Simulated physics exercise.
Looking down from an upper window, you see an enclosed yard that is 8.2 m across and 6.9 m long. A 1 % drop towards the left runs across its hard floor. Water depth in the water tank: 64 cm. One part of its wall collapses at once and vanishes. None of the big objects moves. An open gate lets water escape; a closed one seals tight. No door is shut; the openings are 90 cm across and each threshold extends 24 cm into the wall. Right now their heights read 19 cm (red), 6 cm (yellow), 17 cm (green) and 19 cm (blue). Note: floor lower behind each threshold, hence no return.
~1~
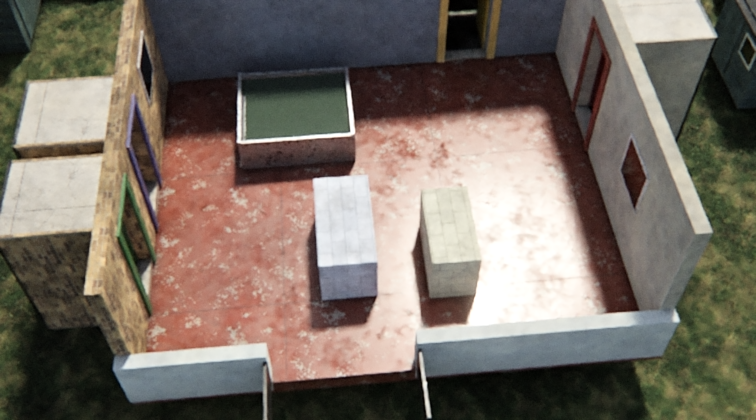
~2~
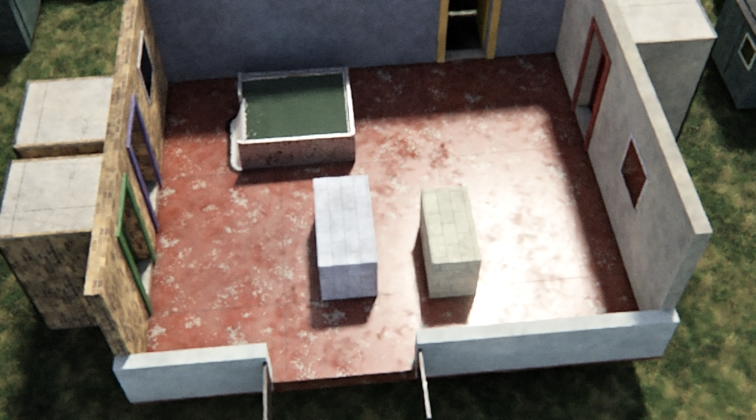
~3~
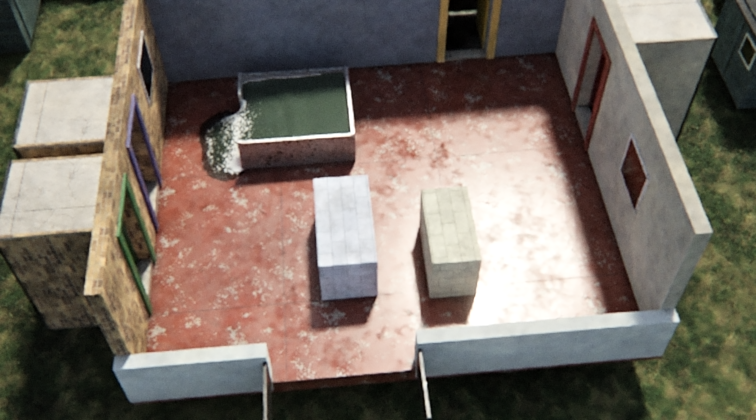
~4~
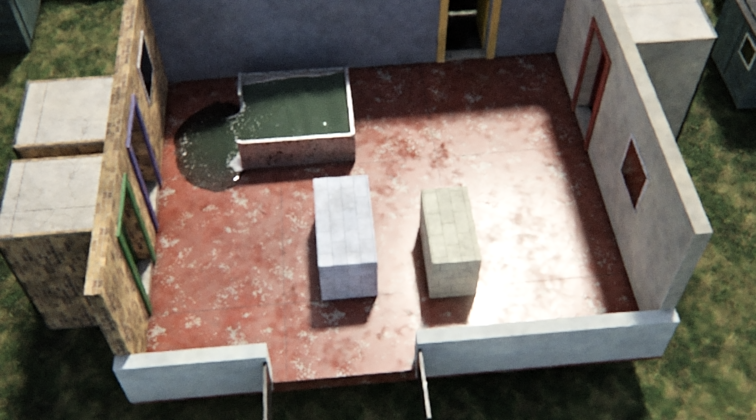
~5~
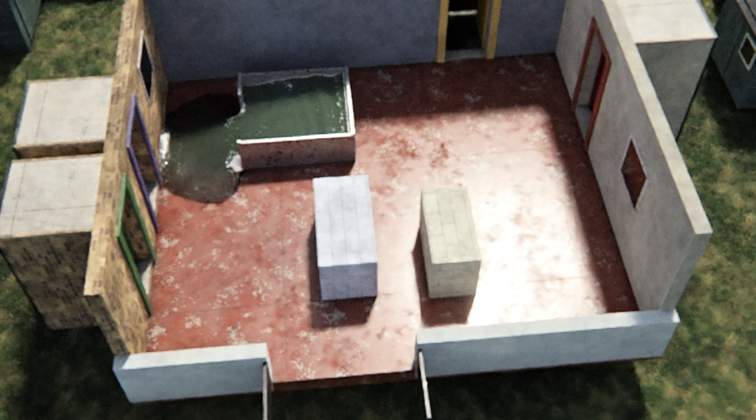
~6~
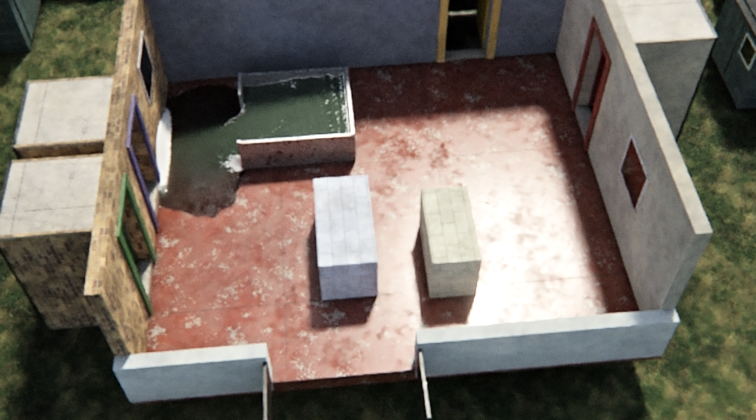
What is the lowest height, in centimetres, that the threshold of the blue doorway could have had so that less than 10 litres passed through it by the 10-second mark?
About 24 cm.
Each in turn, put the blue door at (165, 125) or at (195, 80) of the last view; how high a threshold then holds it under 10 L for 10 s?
35 and 31 cm.
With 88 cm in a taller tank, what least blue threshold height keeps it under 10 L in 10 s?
Minimum height: Approx. 34 cm.
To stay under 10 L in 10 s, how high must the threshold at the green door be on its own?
The green one would have to be about 5.5 cm high.
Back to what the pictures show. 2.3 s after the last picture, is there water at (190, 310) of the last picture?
At that moment it's submerged.
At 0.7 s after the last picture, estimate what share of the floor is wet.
Roughly 10 percent of the floor.
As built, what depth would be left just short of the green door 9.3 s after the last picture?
Depth: Near 7.5 cm.
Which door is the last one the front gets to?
Door: Red.
Then, 0.7 s after the last picture water covers 10 % of the floor, deepest (44 cm) near (172, 153); 26 cm at the blue door, 1 litre in over its 19 cm threshold.
Then, 2.3 s after the last picture water covers 30 % of the floor, deepest (33 cm) near (168, 90); 19 cm at the blue door, 28 litres in over its 19 cm threshold.
Then, 9.3 s after the last picture water covers 85 % of the floor, deepest (10 cm) near (152, 286); 6 cm at the blue door, 29 litres in over its 19 cm threshold.
At the blue door as built, the water peaked near 27 cm, 0.9 s after the last picture.
Run again over the same 10 s with other heights there, 21 litres in over 21 cm, 3 litres over 28 cm. The limit of 10 litres is kept from about 24 cm up.
